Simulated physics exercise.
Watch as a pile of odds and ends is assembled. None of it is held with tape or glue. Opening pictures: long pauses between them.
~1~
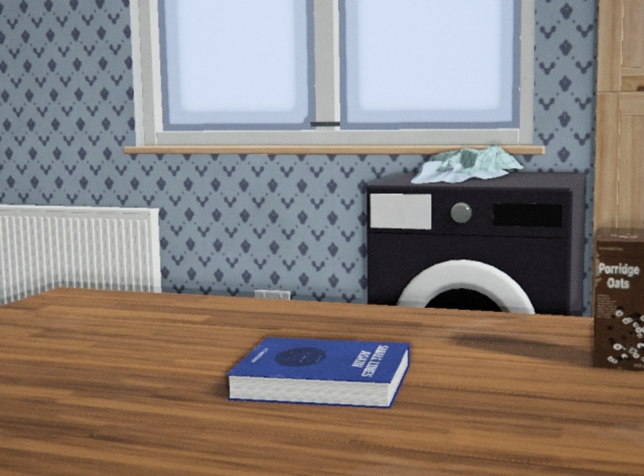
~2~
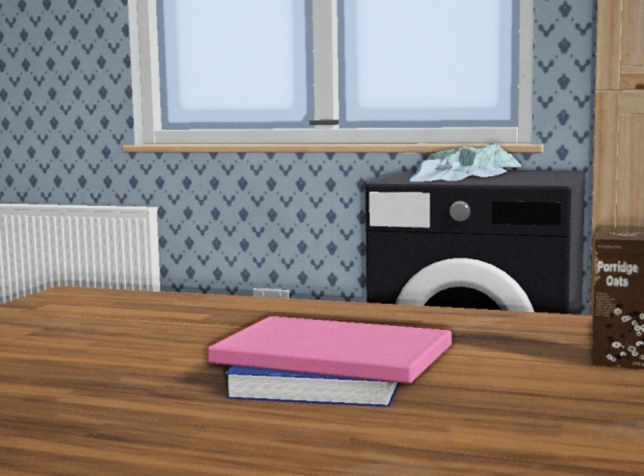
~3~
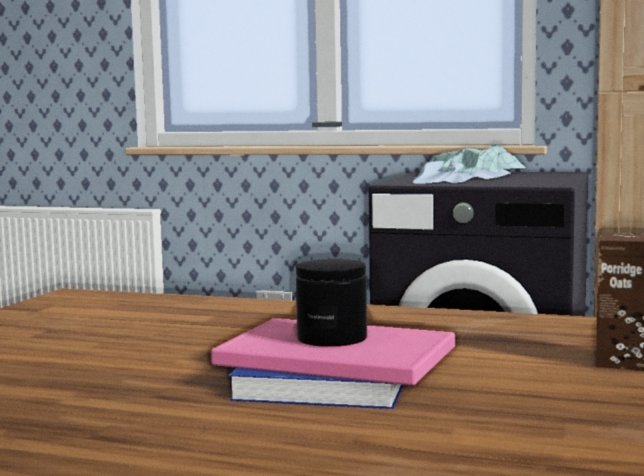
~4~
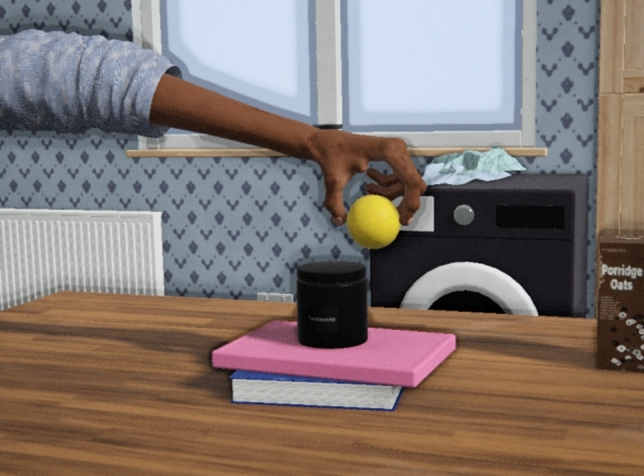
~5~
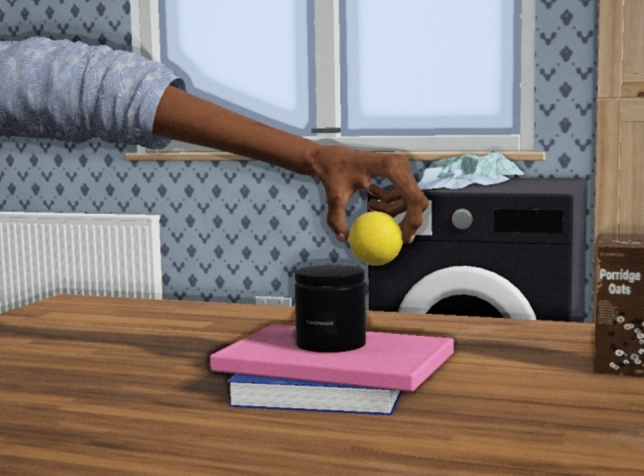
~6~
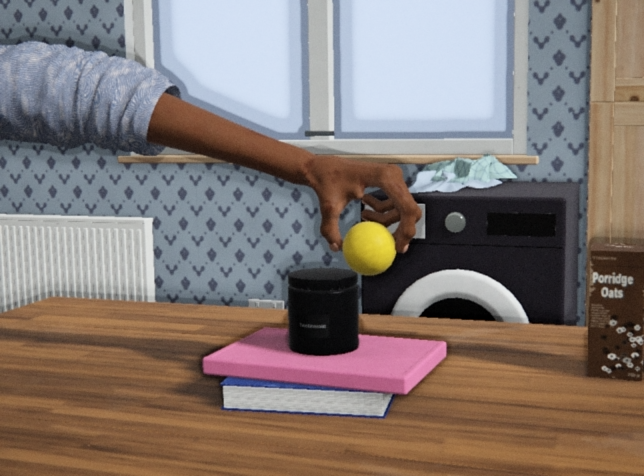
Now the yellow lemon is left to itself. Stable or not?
It doesn't stay upright.
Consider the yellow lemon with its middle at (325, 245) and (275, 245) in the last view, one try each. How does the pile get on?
On the first go it remains standing, and on the second it collapses.
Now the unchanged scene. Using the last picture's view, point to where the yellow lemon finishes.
Around (407, 327).
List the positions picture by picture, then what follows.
The last thing is not in view yet, in the first frame.
The last thing is not in view yet; brown carton (622, 299), in the second frame.
The last thing is not in view yet; blue book (326, 371), in the third frame.
Coming down; yellow lemon (373, 222); pink tray (337, 351), in the fourth frame.
Coming down; yellow lemon (376, 238); black jar (330, 307), in the fifth frame.
Set down, still held; yellow lemon (369, 249), in the sixth frame.
Then, 0.30 s later than the last frame, yellow lemon now fallen.
Then, 0.90 s later than the last frame, nothing new.
Then, 2.40 s later than the last frame, yellow lemon resting near (407, 327).
When it is over, fallen, yellow lemon; the other 5 as before. End places, in pixels of the last picture, yellow lemon near (406, 327). The pile comes apart.
